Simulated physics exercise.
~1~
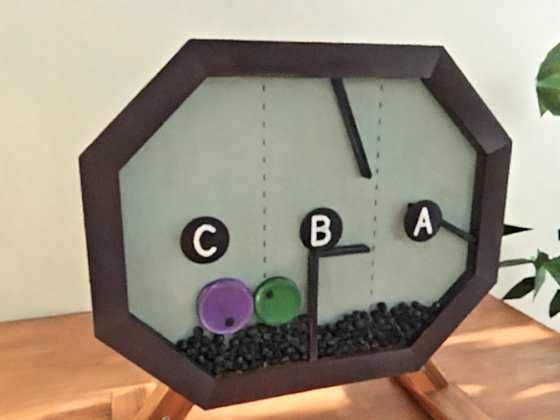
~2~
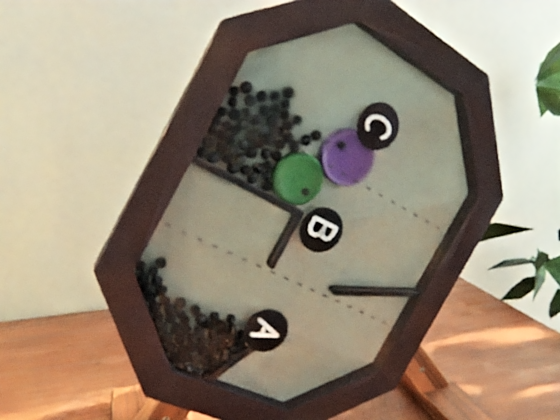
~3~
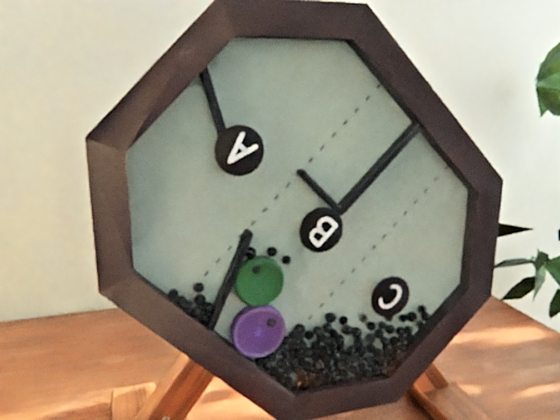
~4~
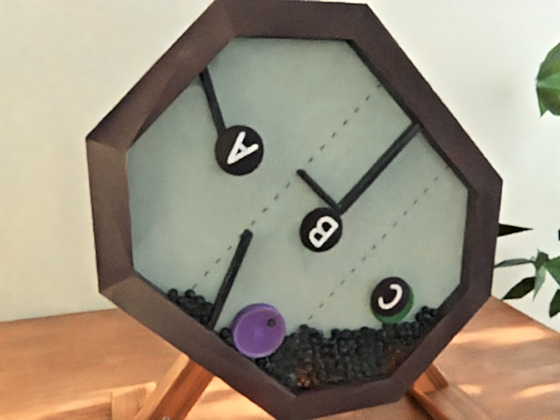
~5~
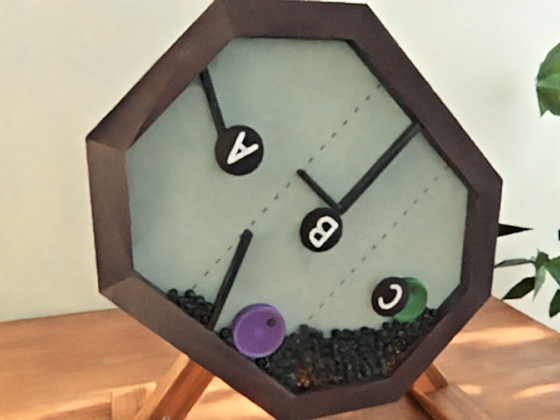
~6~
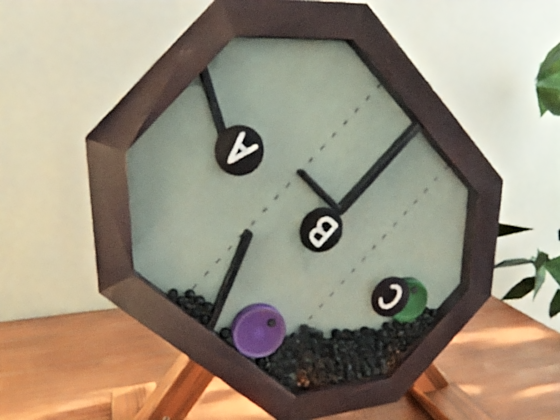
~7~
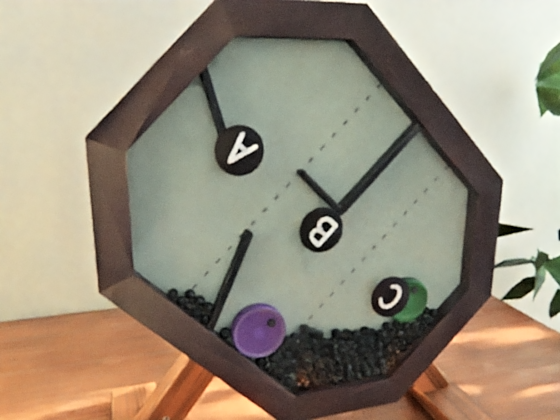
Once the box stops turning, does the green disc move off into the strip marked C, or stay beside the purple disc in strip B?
The green disc moves off to the right and settles in strip C. The purple disc stays behind in strip B.
Dark-framed octagonal box turning clockwise, black beads tumbling, green disc dropping off purple one and settling by C, purple staying in B.
